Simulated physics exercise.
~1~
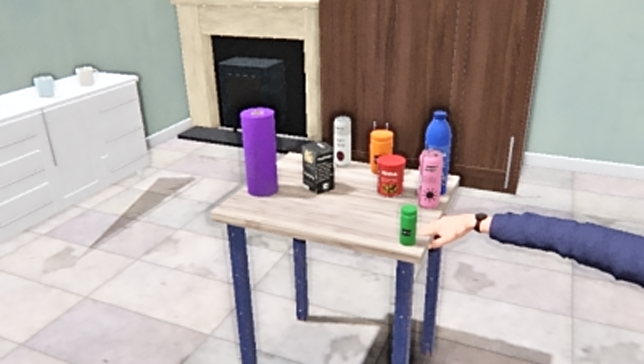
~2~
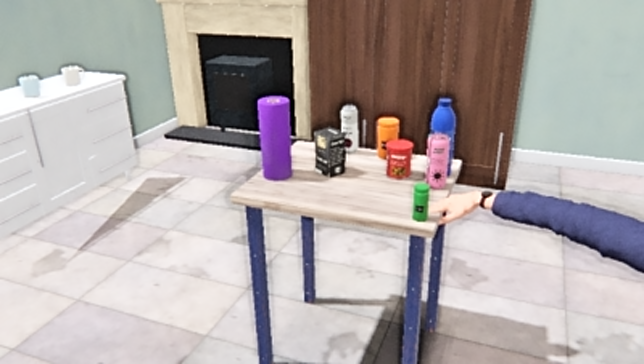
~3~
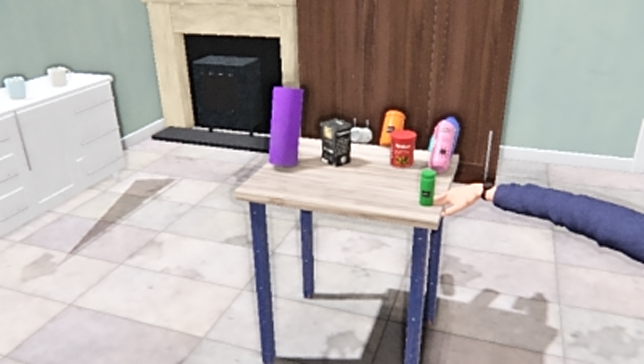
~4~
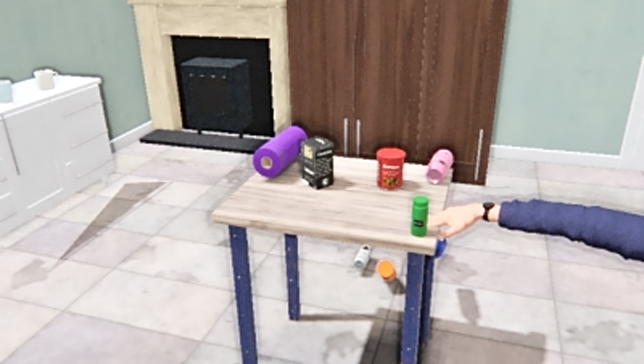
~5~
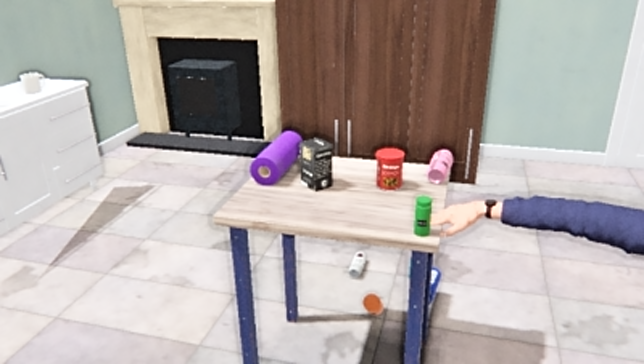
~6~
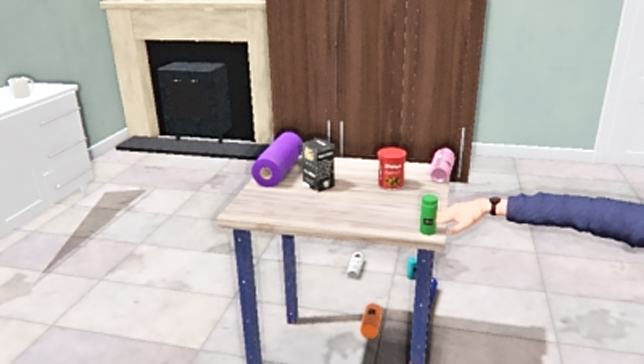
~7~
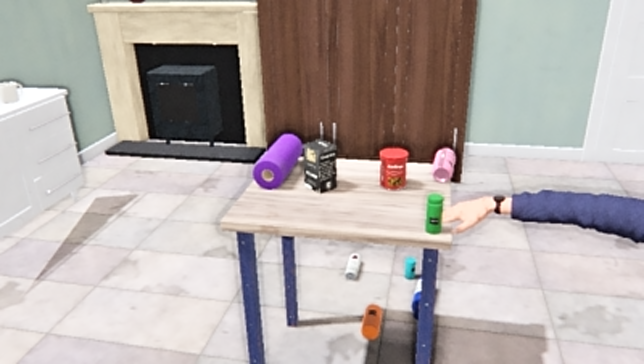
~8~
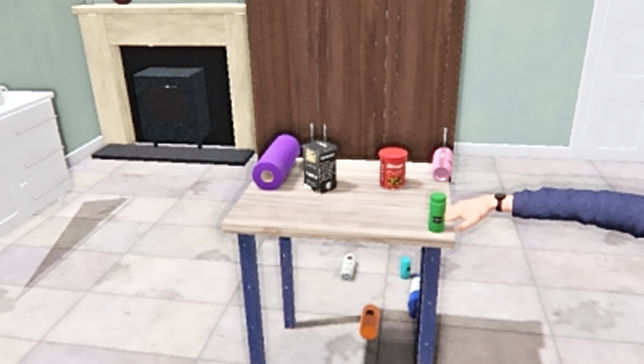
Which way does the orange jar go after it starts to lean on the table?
The orange jar moves down, dropping from the tabletop to the floor below.
